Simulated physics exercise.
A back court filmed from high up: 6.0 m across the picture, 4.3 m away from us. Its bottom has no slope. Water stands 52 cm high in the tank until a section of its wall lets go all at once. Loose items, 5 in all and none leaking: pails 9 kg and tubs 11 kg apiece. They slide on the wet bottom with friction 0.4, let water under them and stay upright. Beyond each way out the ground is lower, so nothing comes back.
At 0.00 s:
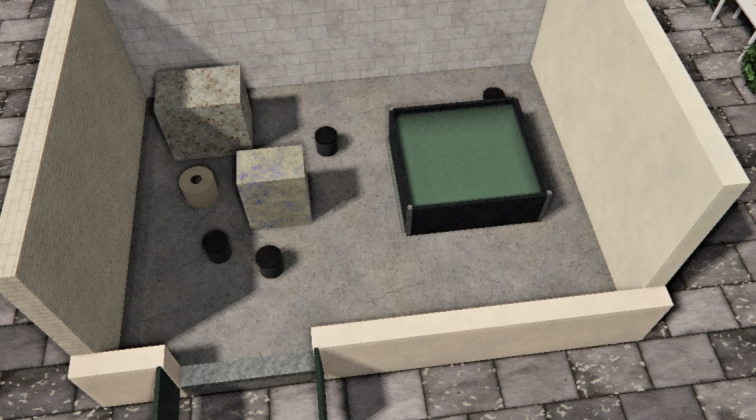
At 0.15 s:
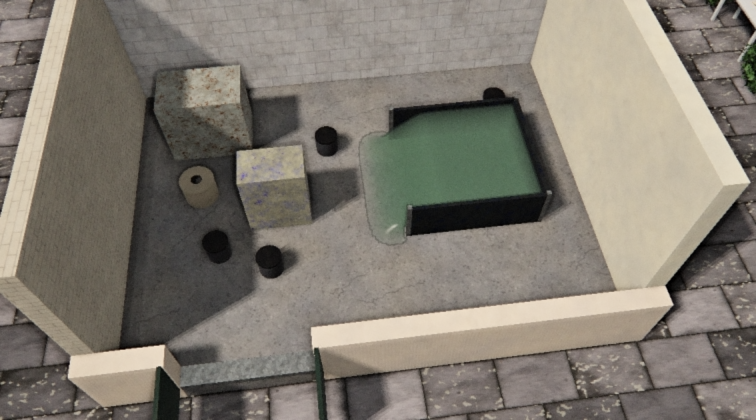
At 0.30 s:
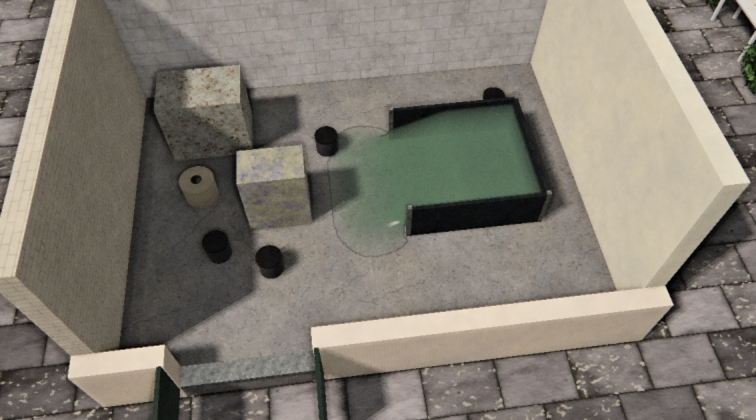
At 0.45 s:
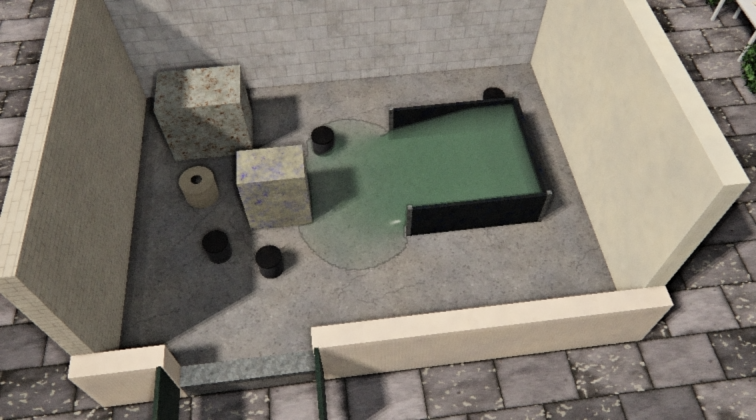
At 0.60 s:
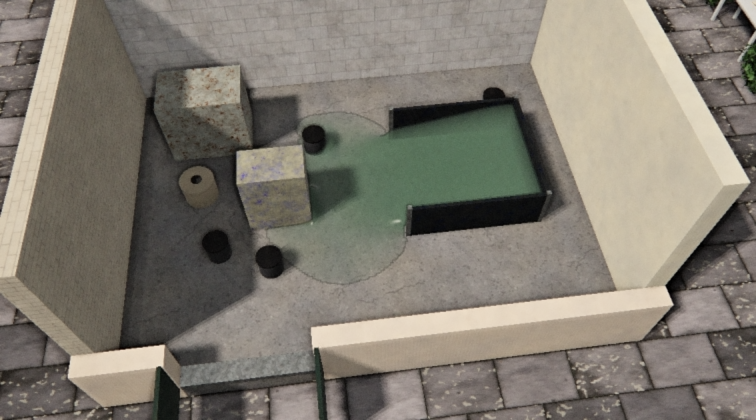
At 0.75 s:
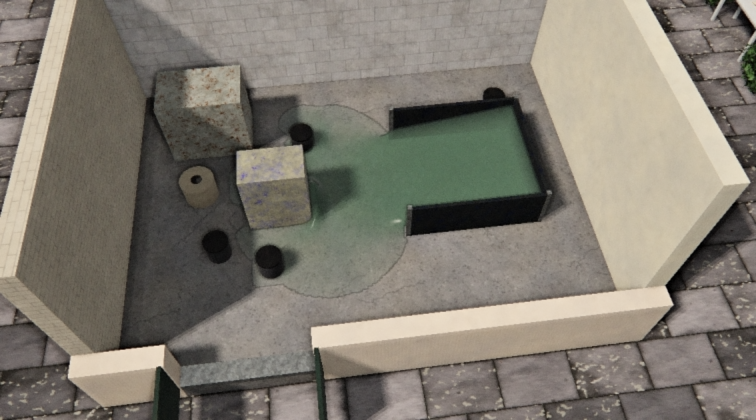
Walled back court seen from above, green water spreading leftward from an open-sided tank across the floor and nudging one dark pail left.
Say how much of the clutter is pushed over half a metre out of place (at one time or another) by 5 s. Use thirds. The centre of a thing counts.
Share: One to two thirds.
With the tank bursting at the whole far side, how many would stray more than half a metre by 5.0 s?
Then 1.
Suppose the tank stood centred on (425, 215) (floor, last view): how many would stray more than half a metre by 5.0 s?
Then 3.
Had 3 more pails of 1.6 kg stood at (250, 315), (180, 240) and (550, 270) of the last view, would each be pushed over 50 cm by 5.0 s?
In that order: Over, more, less.
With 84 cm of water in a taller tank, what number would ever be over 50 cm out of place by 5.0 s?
In that case 4 of them.
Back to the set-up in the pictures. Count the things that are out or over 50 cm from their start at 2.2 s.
By then 3.
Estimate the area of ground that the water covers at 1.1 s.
About 10.5 m2.
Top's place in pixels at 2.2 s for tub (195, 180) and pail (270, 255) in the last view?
Around (142, 212) and (176, 308).
After 1.1 s 1 of 5 are over 50 cm from their spots; 0 afloat.
After 2.2 s 3 of 5 are over 50 cm from their spots; 2 afloat.
After 3.5 s 3 of 5 are over 50 cm from their spots; 3 afloat.
After 5.0 s 3 of 5 are over 50 cm from their spots, and 3 have been at some point; 2 afloat.
